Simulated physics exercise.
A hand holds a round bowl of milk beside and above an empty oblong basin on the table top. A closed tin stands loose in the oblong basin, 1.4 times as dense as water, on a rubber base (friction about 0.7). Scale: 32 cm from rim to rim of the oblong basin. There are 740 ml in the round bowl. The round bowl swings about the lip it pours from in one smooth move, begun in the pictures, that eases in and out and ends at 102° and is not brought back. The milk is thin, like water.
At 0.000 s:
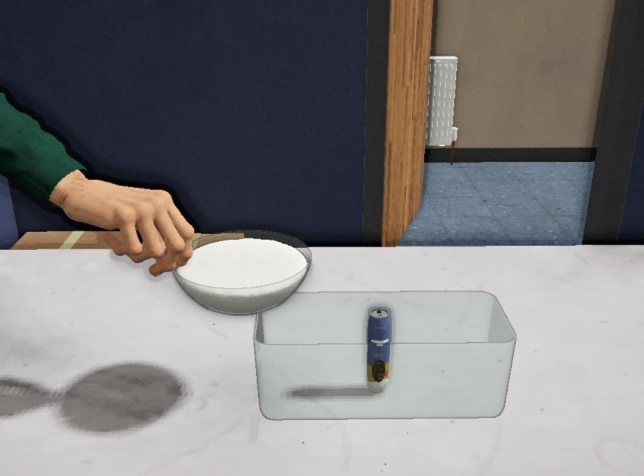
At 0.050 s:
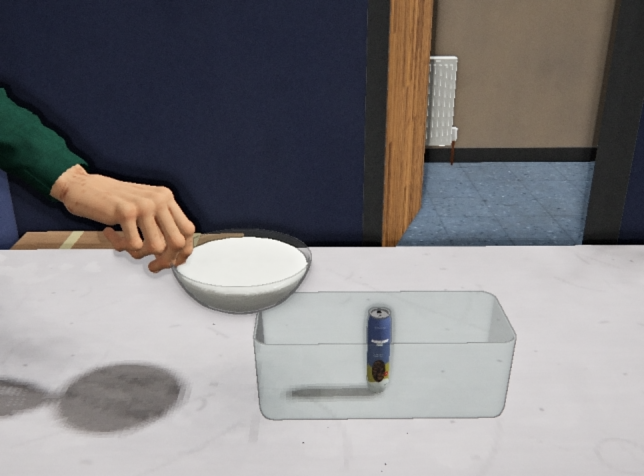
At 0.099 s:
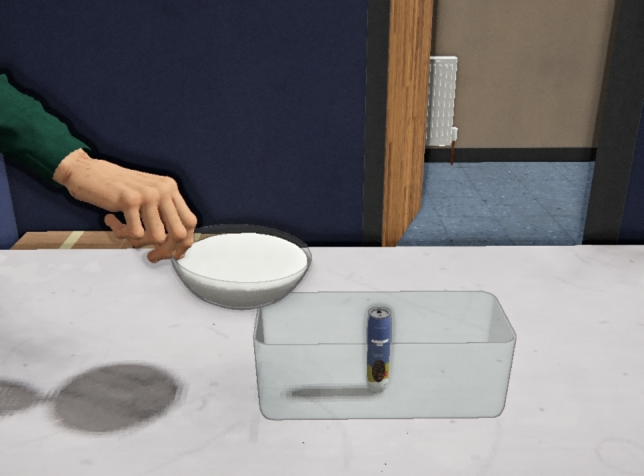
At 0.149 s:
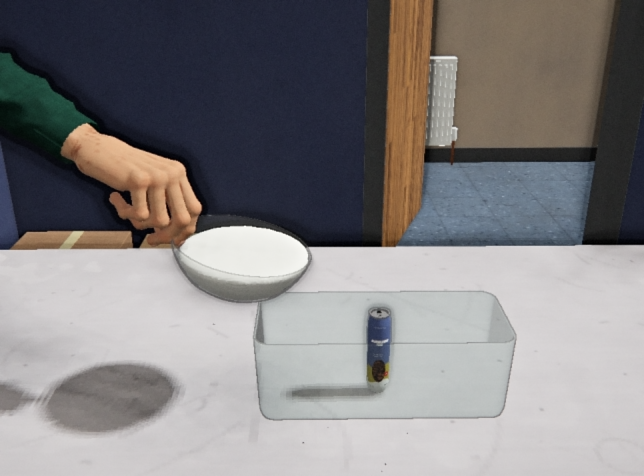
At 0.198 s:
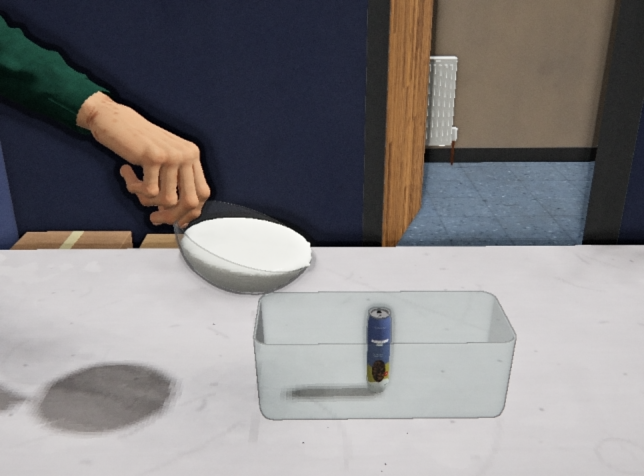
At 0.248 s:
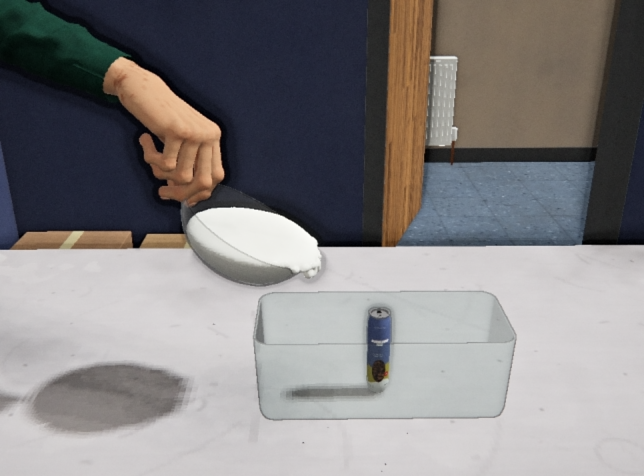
On a pale table top, a hand beside an oblong basin with a small closed tin standing inside tilted a round bowl of milk rightward, slowly then more steeply, until milk crept over its lip.
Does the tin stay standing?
It keeps standing.
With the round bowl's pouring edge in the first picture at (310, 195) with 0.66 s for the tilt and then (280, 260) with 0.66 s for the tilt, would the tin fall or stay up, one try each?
First it remains upright; then it falls.
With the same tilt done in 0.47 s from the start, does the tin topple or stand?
The tin remains upright.
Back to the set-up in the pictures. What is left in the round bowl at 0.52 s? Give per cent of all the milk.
Some 8 per cent.
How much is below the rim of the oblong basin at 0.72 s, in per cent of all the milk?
Some 94 per cent.
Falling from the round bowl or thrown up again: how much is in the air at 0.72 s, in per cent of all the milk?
Some 2 per cent.
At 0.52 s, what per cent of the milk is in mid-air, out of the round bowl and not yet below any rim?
Near 60 in a hundred.
By 0.52 s the tilt is 91° and 8 per cent is still to pour; the tin stands where it began.
By 0.72 s the tilt is 102° and 0 per cent is still to pour; the tin stands where it began.
By 0.93 s the tilt is 102° and 0 per cent is still to pour; the tin stands where it began.
By 1.16 s the tilt is 102° and 0 per cent is still to pour; the tin stands where it began.
At rest the tin stands where it began.
